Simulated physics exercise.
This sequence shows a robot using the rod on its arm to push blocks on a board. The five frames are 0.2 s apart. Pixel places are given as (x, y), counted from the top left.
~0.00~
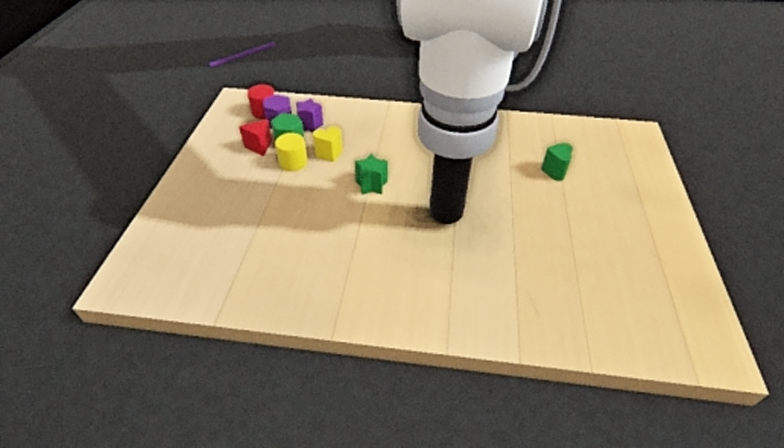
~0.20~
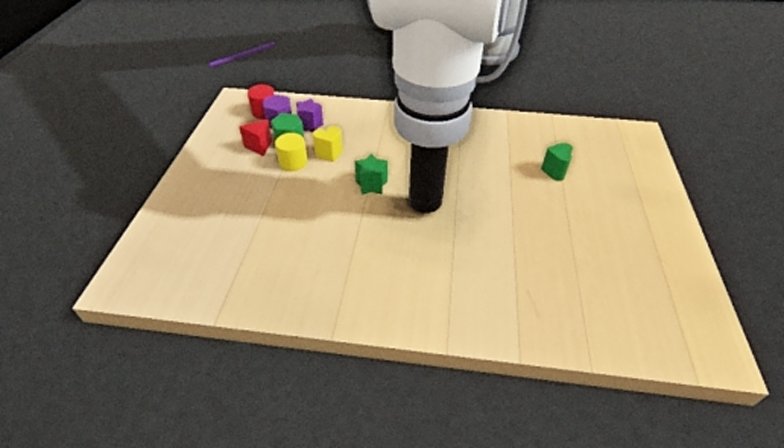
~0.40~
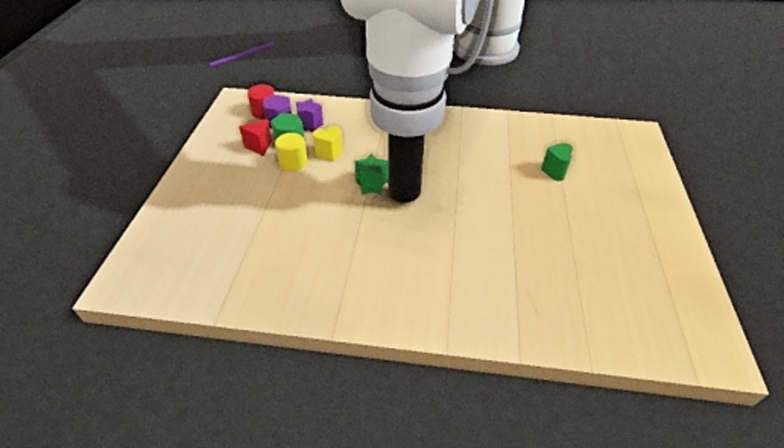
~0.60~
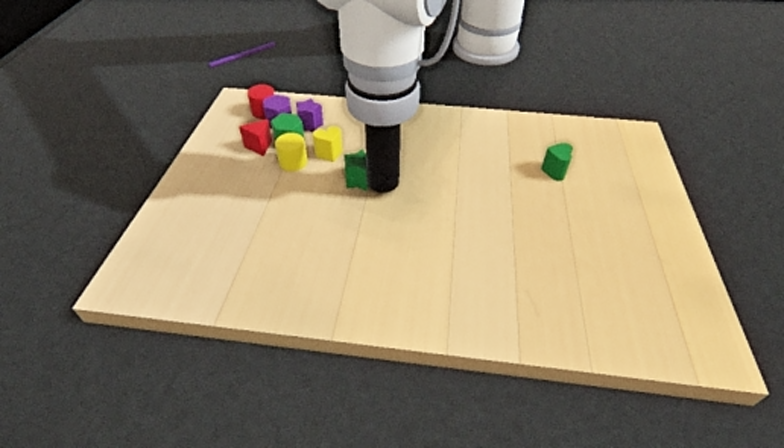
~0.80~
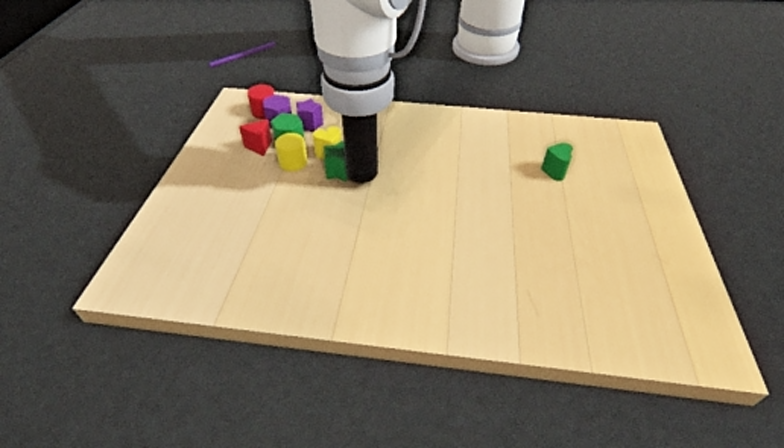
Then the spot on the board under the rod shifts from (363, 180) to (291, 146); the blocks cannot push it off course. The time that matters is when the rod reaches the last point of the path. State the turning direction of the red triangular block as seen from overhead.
My prediction: CW.
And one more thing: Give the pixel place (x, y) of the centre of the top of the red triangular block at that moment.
It ends at (234, 124).
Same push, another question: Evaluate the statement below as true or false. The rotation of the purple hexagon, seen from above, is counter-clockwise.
That claim is false.
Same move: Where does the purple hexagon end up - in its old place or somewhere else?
The purple hexagon is moved.
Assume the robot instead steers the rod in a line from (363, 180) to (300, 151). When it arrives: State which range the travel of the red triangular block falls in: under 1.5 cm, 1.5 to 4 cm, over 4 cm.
Displaced 1.5 to 4 cm.
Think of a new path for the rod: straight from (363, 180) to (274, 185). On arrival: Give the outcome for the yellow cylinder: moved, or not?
It shifts.
What follows on the original path. One third of the way, rod at (336, 161); yellow heart-shaped block at (316, 123), turned 50° clockwise; green star at (312, 139).
Two thirds of the way, rod at (312, 150); red triangular block at (247, 126), turned 20° clockwise; purple hexagon at (275, 100); green hexagon at (277, 116); yellow heart-shaped block at (313, 119), turned 75° clockwise; green star at (285, 131), turned 15° anticlockwise.
At the end, rod at (290, 139); red triangular block at (234, 124), turned 50° clockwise; purple hexagon at (271, 96), turned 50° clockwise; green hexagon at (254, 111), turned 35° clockwise; yellow heart-shaped block at (312, 116), turned 95° clockwise; green star at (260, 127), turned 35° anticlockwise.
